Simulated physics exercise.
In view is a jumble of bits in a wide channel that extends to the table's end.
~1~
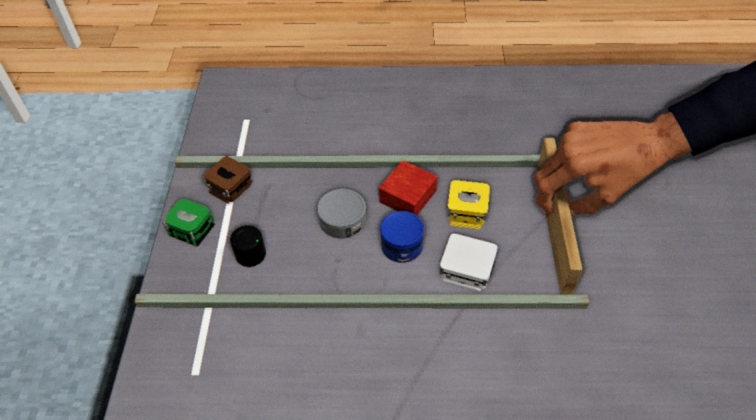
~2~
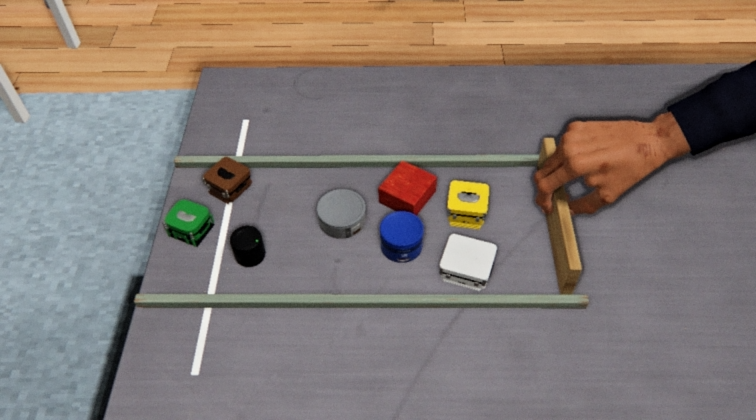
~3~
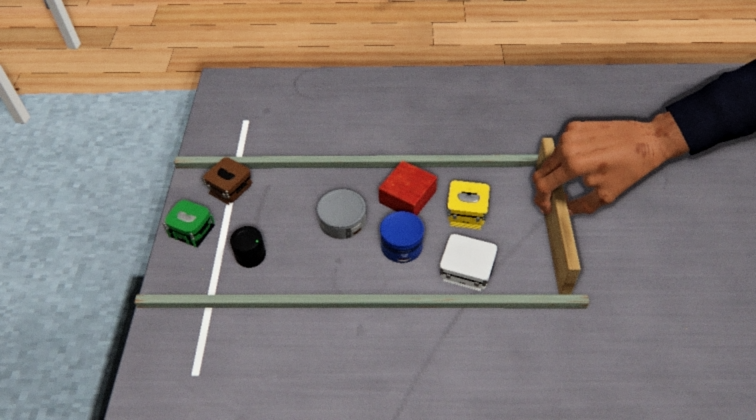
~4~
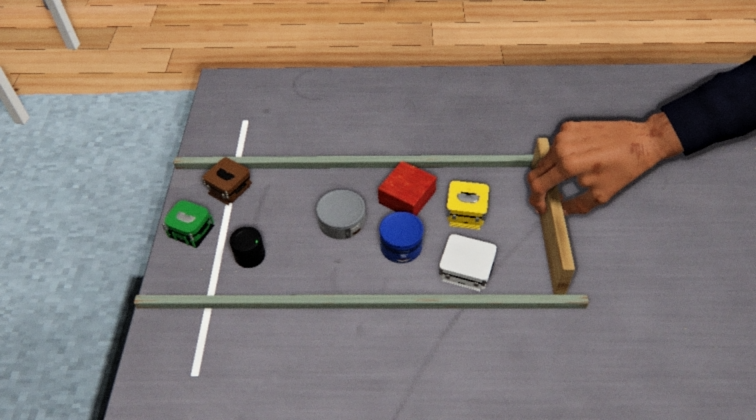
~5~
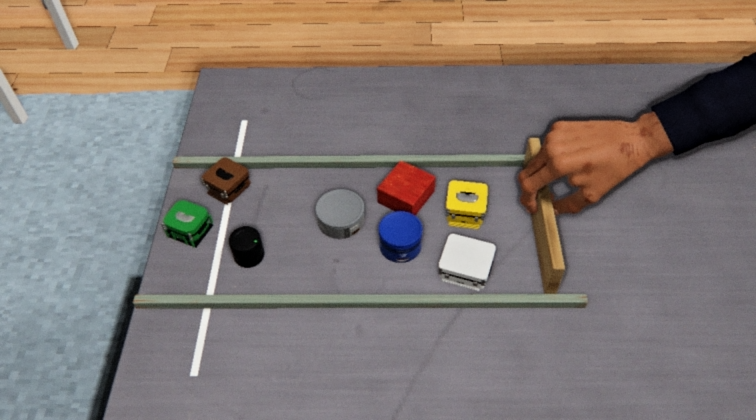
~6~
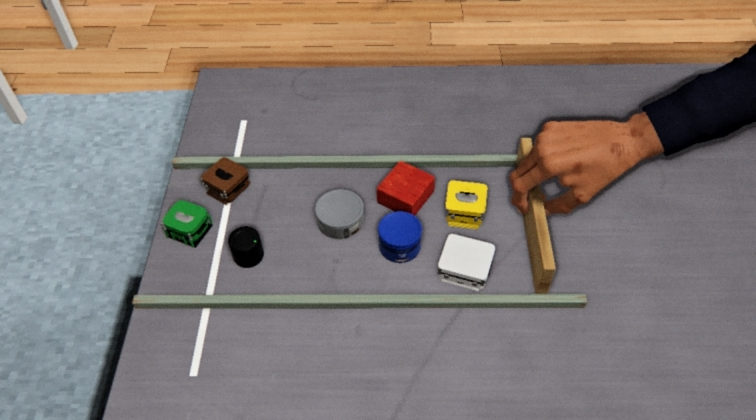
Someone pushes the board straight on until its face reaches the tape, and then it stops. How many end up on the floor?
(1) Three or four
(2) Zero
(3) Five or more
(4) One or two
One or two.
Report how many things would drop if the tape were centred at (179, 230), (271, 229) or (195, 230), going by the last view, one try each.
The counts: 4, 0 and 4.
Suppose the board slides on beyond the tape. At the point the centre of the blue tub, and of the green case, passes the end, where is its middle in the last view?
Middle approx. at (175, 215), then approx. at (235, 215).
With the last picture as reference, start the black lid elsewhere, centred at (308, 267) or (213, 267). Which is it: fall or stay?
Try one: It is still there. Try two: It is still there.
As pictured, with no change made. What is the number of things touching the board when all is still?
The count in contact is 4.
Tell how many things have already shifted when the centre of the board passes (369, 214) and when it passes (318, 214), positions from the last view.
First 5, after that 5.
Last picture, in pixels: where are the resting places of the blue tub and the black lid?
The blue tub stops around (196, 238); the black lid around (159, 247).
Soon after, none off yet; green case at rest near (188, 224); brown case at rest near (227, 182); black lid at rest near (246, 247).
By the end, the number that fall off is one or two; fallen, green case.
